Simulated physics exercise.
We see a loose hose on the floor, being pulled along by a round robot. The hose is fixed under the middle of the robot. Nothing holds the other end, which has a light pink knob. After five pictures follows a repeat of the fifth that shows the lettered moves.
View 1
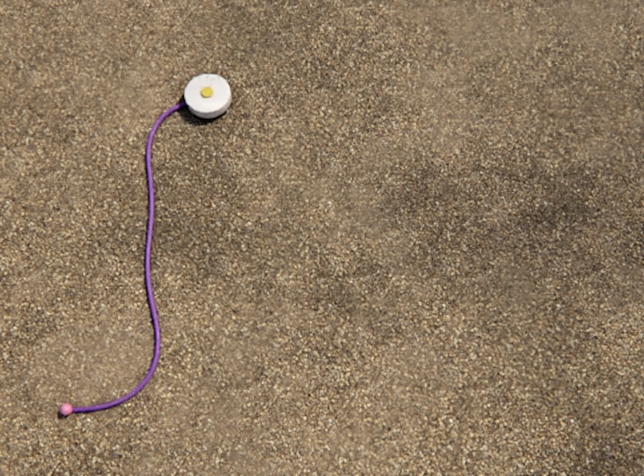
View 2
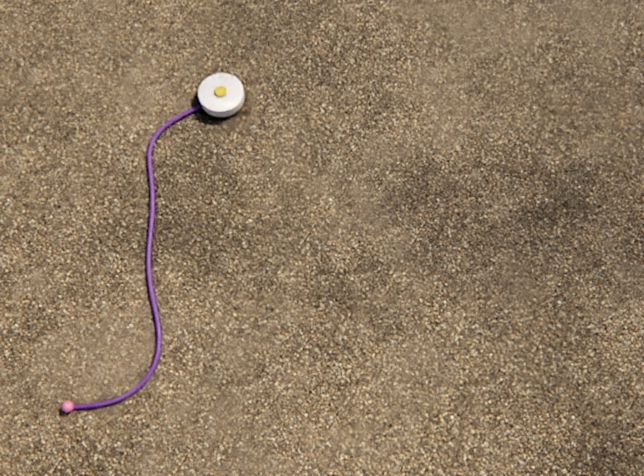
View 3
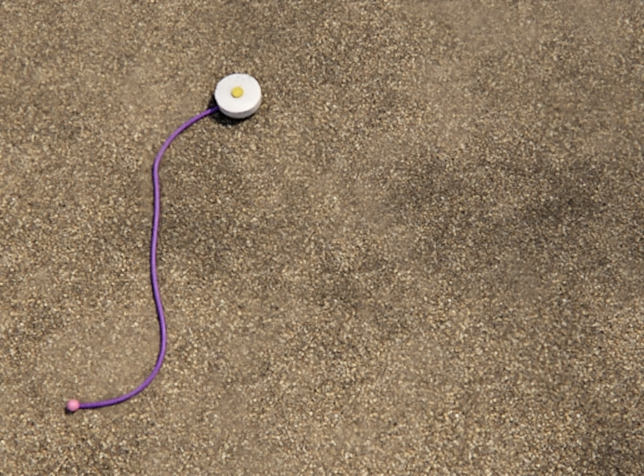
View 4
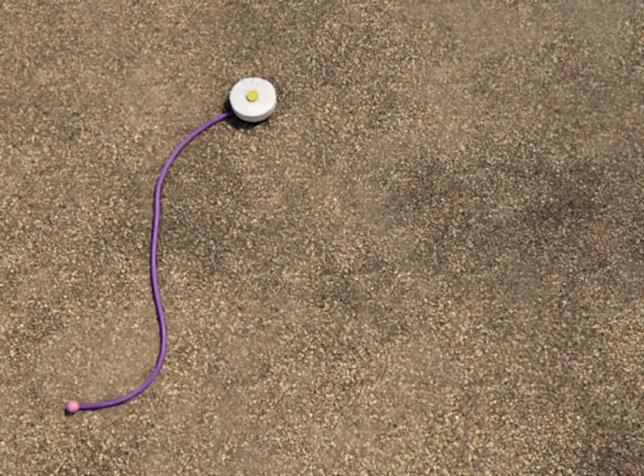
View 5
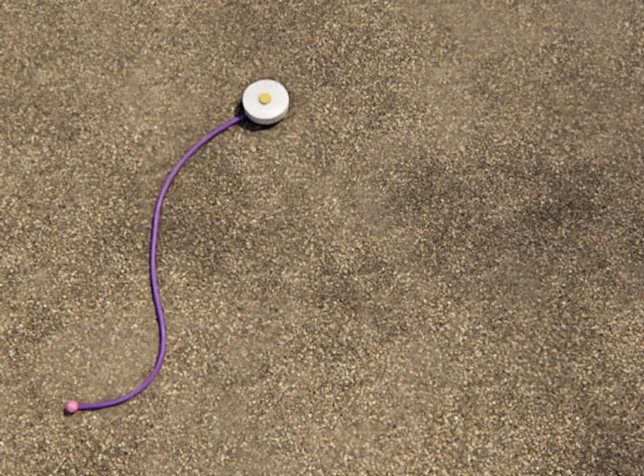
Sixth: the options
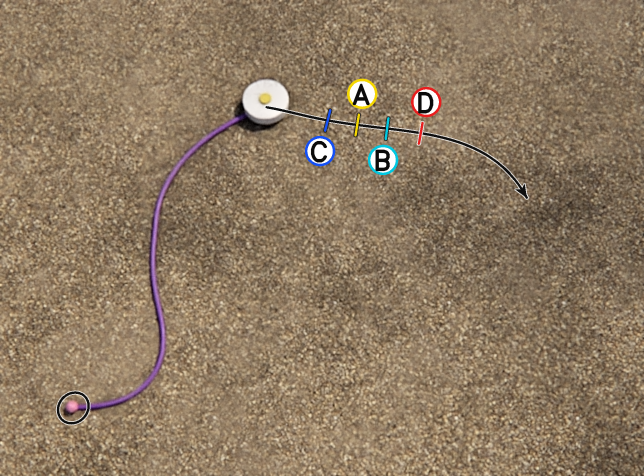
A round white robot with a yellow centre slides a short way to the right across speckled brown, gravelly ground, seen from above by a camera that stays almost still. Attached to its lower left side, a thin purple hose curves down the left part of the view to a light pink knob. As the robot moves right and dips slightly, the hose's upper bend straightens into a slanting curve while the knob barely shifts.
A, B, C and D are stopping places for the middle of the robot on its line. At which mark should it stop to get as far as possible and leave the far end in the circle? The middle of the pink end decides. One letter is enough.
At B, and not beyond.
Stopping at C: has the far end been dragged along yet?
No.
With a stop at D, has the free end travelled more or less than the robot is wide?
Less.
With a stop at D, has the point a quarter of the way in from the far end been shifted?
By then, yes.
On the marked copy, A at (357, 125); B at (387, 129); C at (328, 120); D at (421, 133); the ring at (73, 408); the route from (267, 107) via (406, 131) to (527, 198).
Following B. Soon after the start, robot (308, 112), middle of the hose (164, 249), free end (72, 407).
Later, robot (350, 120), middle of the hose (190, 244), free end (73, 407).
In the end, robot (388, 124), middle of the hose (218, 238), free end (82, 406); the free end is still in its ring.
As for the rest, A is safe but short; C is safe but short; D drags the free end to (100, 395).
